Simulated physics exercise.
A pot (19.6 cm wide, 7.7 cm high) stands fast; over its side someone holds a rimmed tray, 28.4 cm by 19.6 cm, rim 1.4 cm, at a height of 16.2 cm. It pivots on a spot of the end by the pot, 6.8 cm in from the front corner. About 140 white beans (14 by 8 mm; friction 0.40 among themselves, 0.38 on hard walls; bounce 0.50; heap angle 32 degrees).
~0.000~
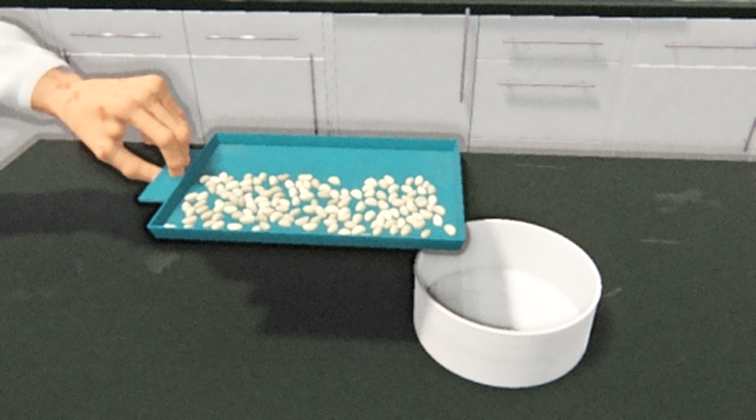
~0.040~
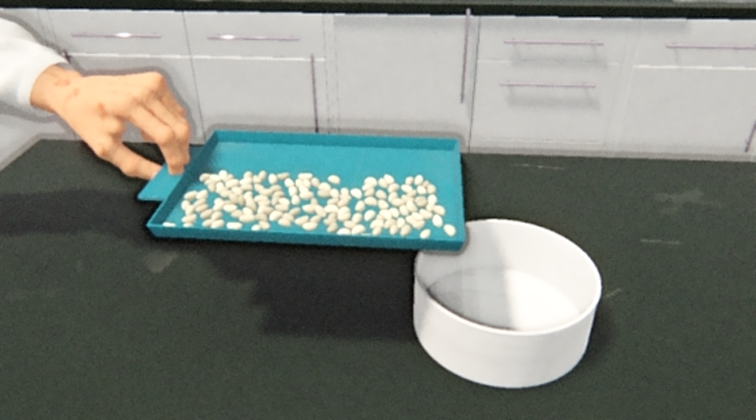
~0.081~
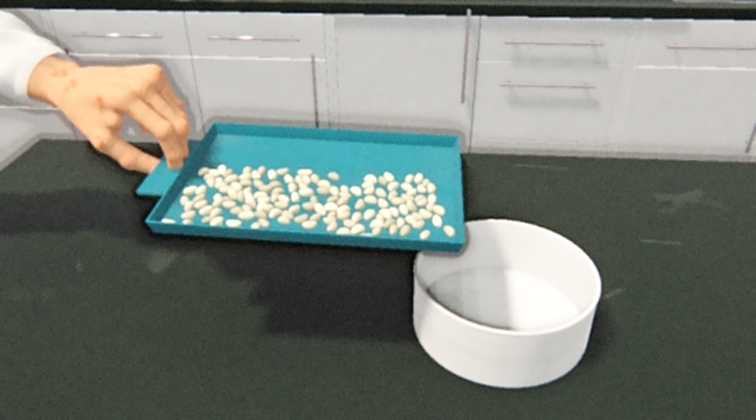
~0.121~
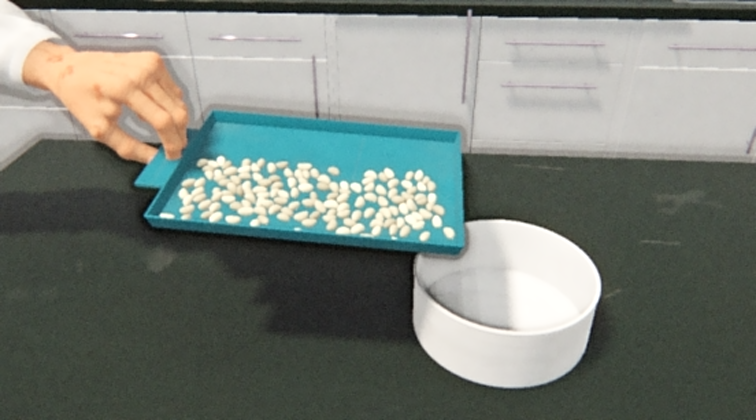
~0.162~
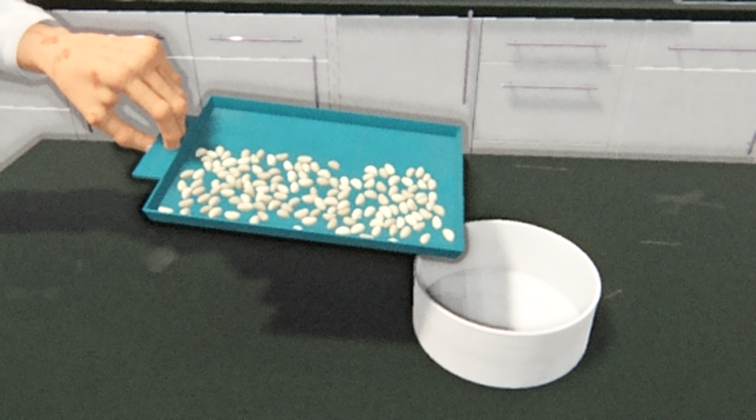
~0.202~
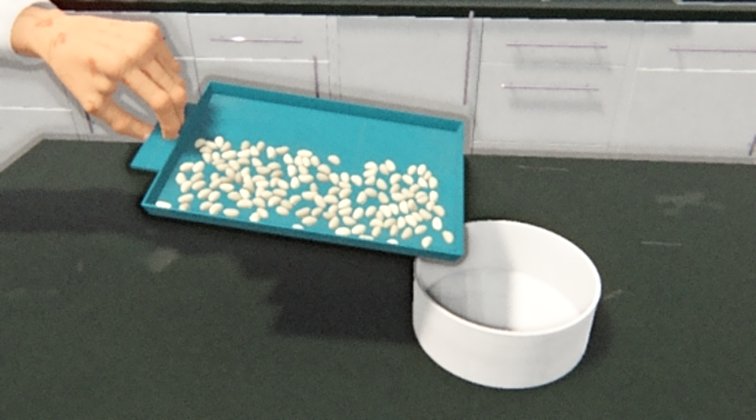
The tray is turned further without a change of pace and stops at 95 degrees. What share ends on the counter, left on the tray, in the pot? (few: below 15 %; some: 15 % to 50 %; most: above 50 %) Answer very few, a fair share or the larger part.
On the counter: The larger part; left on the tray: Very few; in the pot: A fair share.
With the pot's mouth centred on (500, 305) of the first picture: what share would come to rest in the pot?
Some 70 per cent.
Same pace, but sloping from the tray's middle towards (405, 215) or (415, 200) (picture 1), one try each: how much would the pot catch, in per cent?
Some 60 and 95 per cent.
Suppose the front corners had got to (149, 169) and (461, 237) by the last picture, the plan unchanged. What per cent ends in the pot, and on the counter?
Pot 90, counter 10.
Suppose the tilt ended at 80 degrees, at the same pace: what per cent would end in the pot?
In that case some 20 per cent.
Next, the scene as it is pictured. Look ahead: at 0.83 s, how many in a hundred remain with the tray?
Roughly 80 per cent.
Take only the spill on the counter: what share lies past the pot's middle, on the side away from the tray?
Some 0 per cent.
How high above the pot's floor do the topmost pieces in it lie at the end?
About 1.0 cm.
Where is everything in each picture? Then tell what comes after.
Tray tilt 0 degrees, front corners at (153, 224) and (460, 237); middle of the pieces at (315, 205); pot at (506, 270), in the first picture.
Tray tilt 1 degrees, front corners at (153, 223) and (460, 238); middle of the pieces at (315, 204), in the second picture.
Tray tilt 3 degrees, front corners at (152, 219) and (459, 240); middle of the pieces at (314, 201), in the third picture.
Tray tilt 6 degrees, front corners at (151, 214) and (459, 243), lowest corner right front; middle of the pieces at (314, 197), in the fourth picture.
Tray tilt 11 degrees, front corners at (149, 208) and (459, 247), lowest corner right front; middle of the pieces at (314, 193), in the fifth picture.
Tray tilt 15 degrees, front corners at (148, 202) and (458, 251), lowest corner right front; middle of the pieces at (314, 189); pot at (505, 270). Its pace works out near 105 degrees a second, in the sixth picture.
Then, at 0.58 s, tilt 54 degrees; the tray holds 100 %, the pot 0 %.
Then, at 0.83 s, tilt 80 degrees; the tray holds 80 %, the pot 0 %.
Then, at 1.19 s, tilt 95 degrees; the tray holds 0 %, the pot 20 %.
By 2.4 s all is still; counter 80 %, tray 0 %, pot 20 %.
